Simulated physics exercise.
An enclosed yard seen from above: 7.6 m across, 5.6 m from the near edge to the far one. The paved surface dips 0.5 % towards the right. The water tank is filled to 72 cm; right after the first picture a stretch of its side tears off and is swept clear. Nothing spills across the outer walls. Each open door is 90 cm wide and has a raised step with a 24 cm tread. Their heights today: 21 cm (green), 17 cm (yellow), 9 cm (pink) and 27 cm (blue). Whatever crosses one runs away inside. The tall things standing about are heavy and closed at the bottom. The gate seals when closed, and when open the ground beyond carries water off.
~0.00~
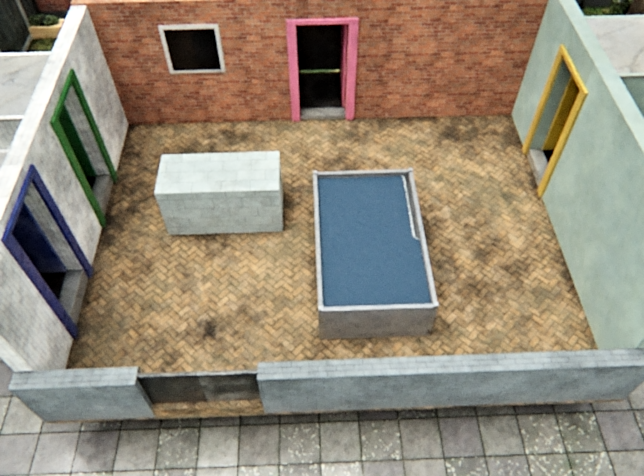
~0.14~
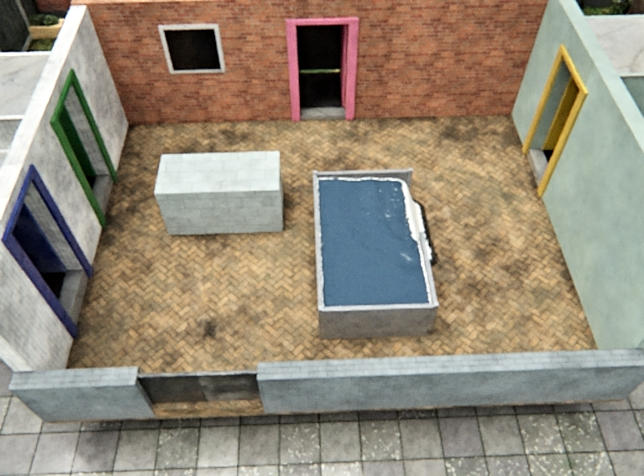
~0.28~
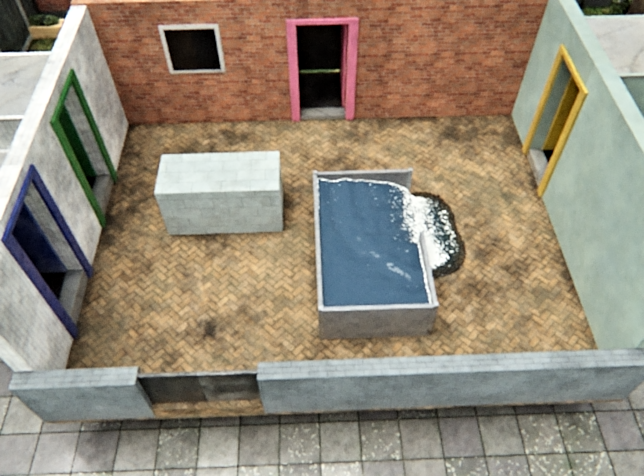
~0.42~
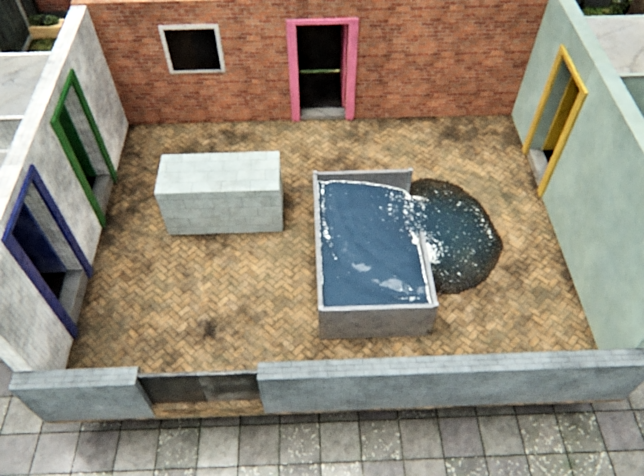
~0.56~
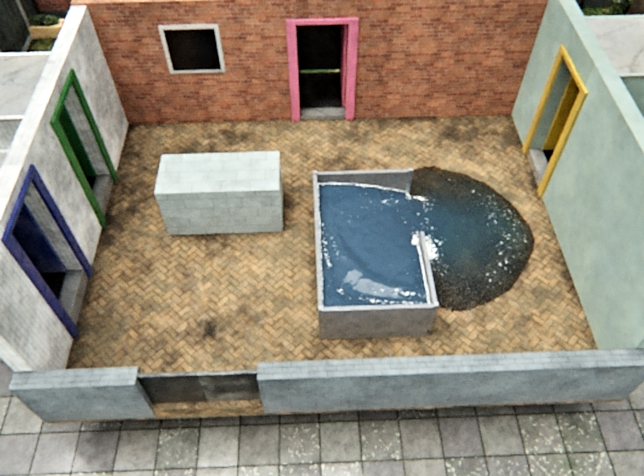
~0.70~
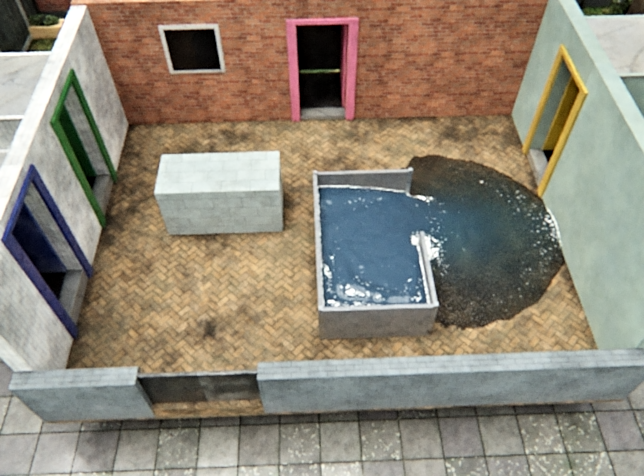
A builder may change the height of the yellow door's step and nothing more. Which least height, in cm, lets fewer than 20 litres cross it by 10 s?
Some 25 cm above the ground.
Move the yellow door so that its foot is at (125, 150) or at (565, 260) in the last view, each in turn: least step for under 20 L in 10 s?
Roughly 8.5 and 28 cm.
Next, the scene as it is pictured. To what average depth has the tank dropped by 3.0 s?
Some 26 cm.
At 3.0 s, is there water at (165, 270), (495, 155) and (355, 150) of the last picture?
In turn: Not reached, under water, still dry.
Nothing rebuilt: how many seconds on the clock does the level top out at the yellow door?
At about 1.8 s.
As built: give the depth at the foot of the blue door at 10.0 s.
Roughly 7.5 cm deep.
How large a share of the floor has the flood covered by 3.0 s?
Some 35 per cent of it.
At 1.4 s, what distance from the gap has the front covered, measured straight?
About 3.6 m.
After 1.4 s water covers 25 % of the floor, deepest (41 cm) near (538, 218); 30 cm at the yellow door, 4 litres in over its 17 cm step.
After 3.0 s water covers 35 % of the floor, deepest (34 cm) near (515, 127); 23 cm at the yellow door, 72 litres in over its 17 cm step.
After 10.0 s water covers 100 % of the floor, deepest (11 cm) near (307, 260); 10 cm at the yellow door, 85 litres in over its 17 cm step.
At the yellow door as built, the water arrived by 0.9 s and peaked near 31 cm at 1.8 s.
Run again over the same 10 s with other heights there, 32 litres in over 22.5 cm, 3 litres over 30.5 cm. The limit of 20 litres is kept from about 25 cm up.
